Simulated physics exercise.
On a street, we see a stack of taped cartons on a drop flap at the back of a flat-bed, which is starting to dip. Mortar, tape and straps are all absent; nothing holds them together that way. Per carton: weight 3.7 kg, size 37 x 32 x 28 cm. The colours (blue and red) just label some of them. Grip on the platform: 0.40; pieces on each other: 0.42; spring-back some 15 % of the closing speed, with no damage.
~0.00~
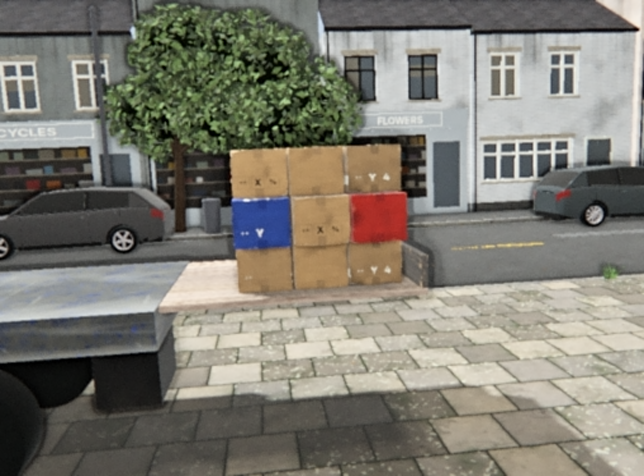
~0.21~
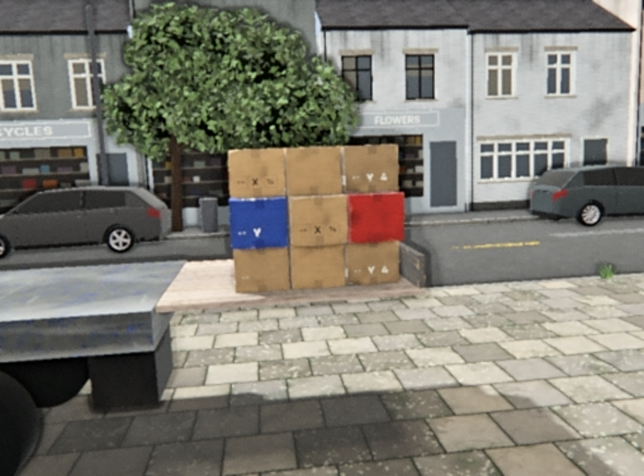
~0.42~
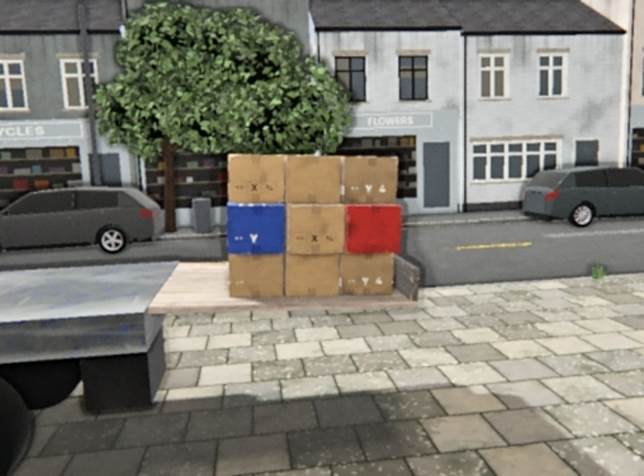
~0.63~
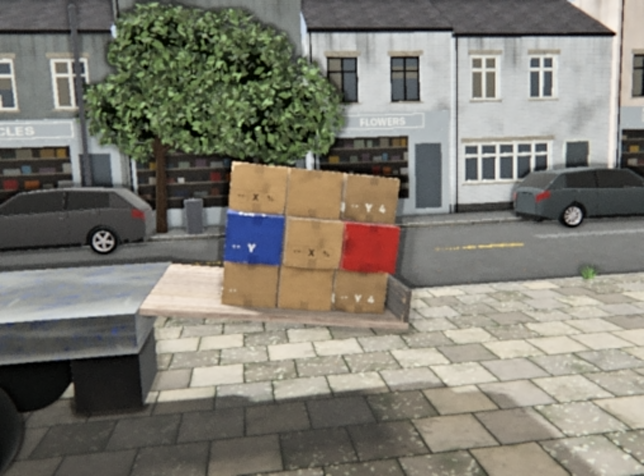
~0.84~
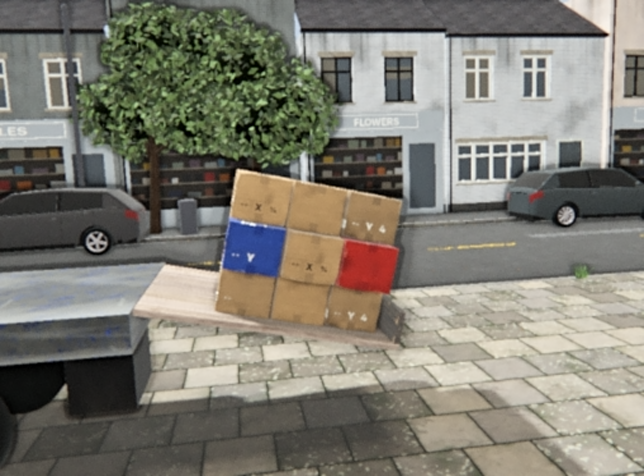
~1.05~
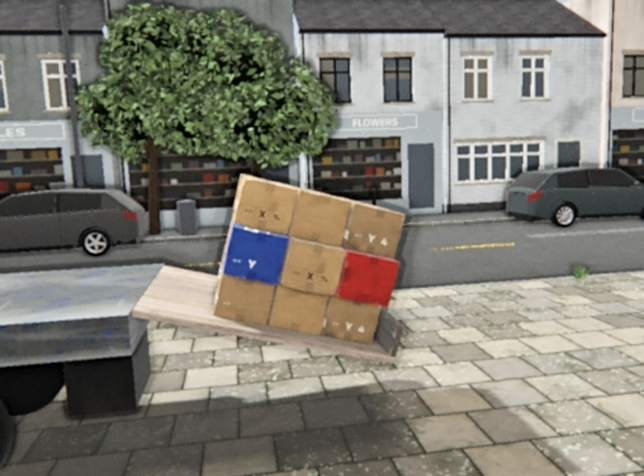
A stack of cardboard boxes tilts down to the right as the flap beneath it lowers.
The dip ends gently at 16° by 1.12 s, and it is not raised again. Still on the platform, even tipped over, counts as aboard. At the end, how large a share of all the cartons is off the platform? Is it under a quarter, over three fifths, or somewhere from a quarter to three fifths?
It is under a quarter.
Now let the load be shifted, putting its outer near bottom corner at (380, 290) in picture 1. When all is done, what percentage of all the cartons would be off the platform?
That gives 0 per cent.
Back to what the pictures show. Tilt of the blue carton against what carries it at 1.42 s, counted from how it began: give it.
0°.
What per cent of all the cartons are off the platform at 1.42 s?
By then, 0 per cent.
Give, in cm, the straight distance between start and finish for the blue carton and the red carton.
So blue shifts 20 cm, while red shifts 40 cm.
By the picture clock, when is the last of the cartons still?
Roughly 1.5 seconds.
After 1.11 s, slope 16°; none of the 27 cartons off the platform.
In the end (1.9 s), slope 16°; none of the 27 cartons off the platform; blue carton unmoved; red carton unmoved. That is 0 per cent. From the last view, middles, blue carton near (255, 252), red carton near (362, 275).
